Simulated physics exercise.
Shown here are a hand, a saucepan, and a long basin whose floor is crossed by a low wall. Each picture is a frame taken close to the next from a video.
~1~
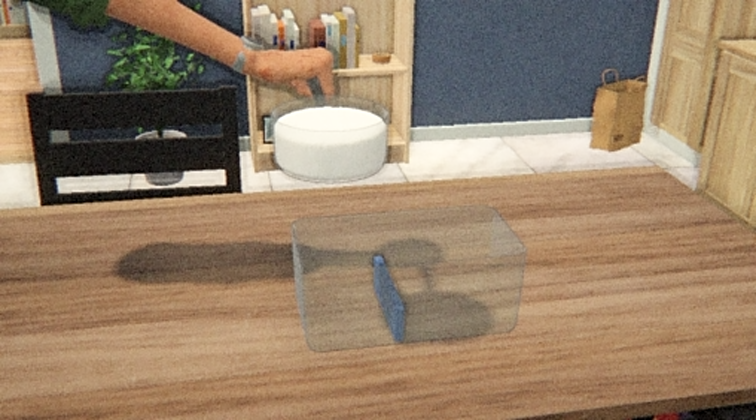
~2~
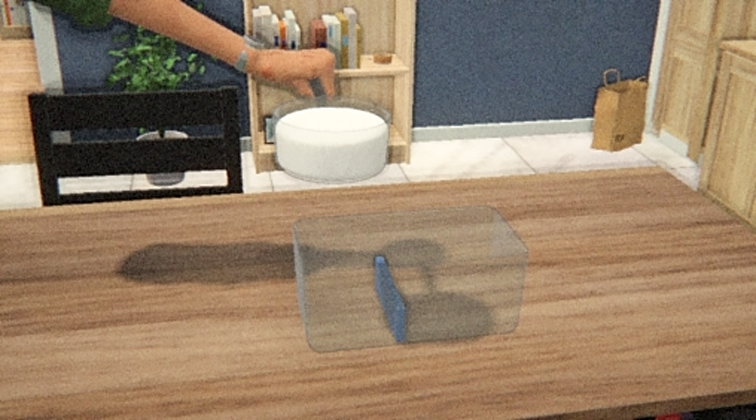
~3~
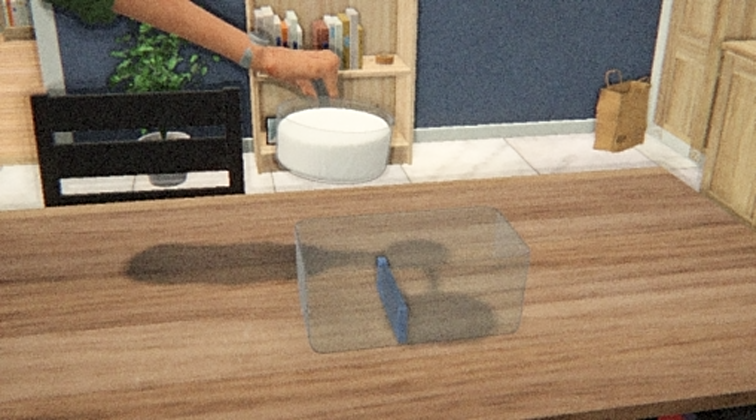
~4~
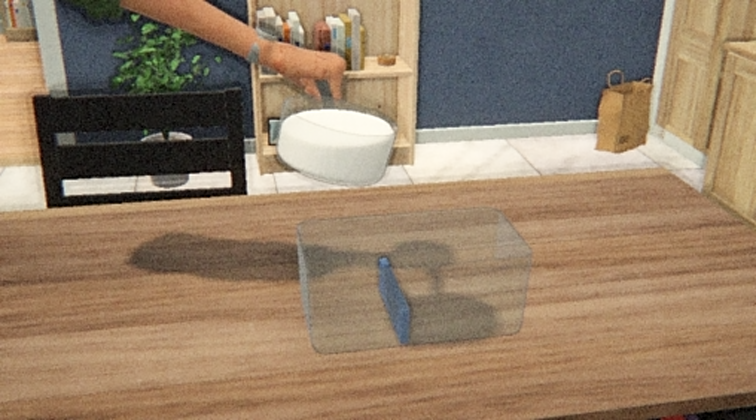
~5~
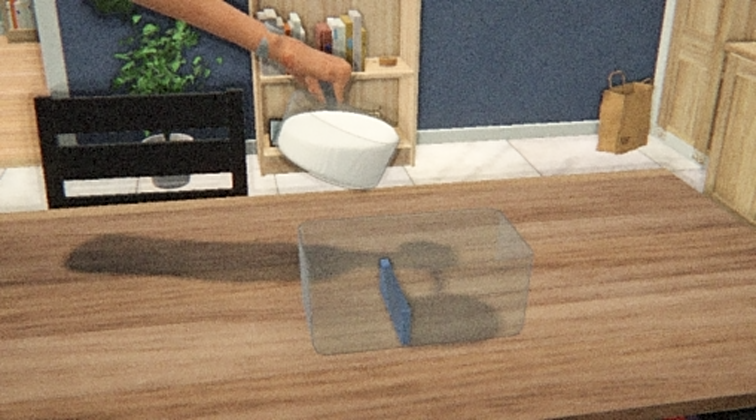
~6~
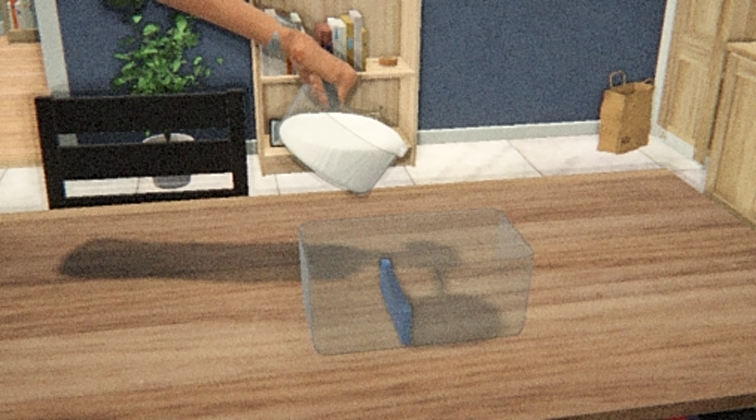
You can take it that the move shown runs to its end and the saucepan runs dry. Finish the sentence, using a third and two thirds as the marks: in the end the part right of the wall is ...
More than two thirds of the whole.
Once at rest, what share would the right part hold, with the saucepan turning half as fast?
Around 90 in a hundred.
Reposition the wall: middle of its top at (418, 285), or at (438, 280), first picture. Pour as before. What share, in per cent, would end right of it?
Try 1: Some 45 %; try 2: 15 %.
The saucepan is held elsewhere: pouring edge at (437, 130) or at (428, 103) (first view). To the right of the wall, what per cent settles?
About 90 and 85 per cent.
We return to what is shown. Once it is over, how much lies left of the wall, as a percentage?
It works out to around 20 percent.
A moment on, the saucepan is tipped right over and 19 per cent is still to pour, 0 is left of the wall and 35 right of it.
Next, the saucepan is tipped right over and 3 per cent is still to pour, 11 is left of the wall and 79 right of it.
Then the saucepan is tipped right over and 0 per cent is still to pour, 18 is left of the wall and 80 right of it.
Later the saucepan is tipped right over and 0 per cent is still to pour, 19 is left of the wall and 80 right of it.
Finally, 19 per cent lies left of the wall, 80 right of it and 1 outside.
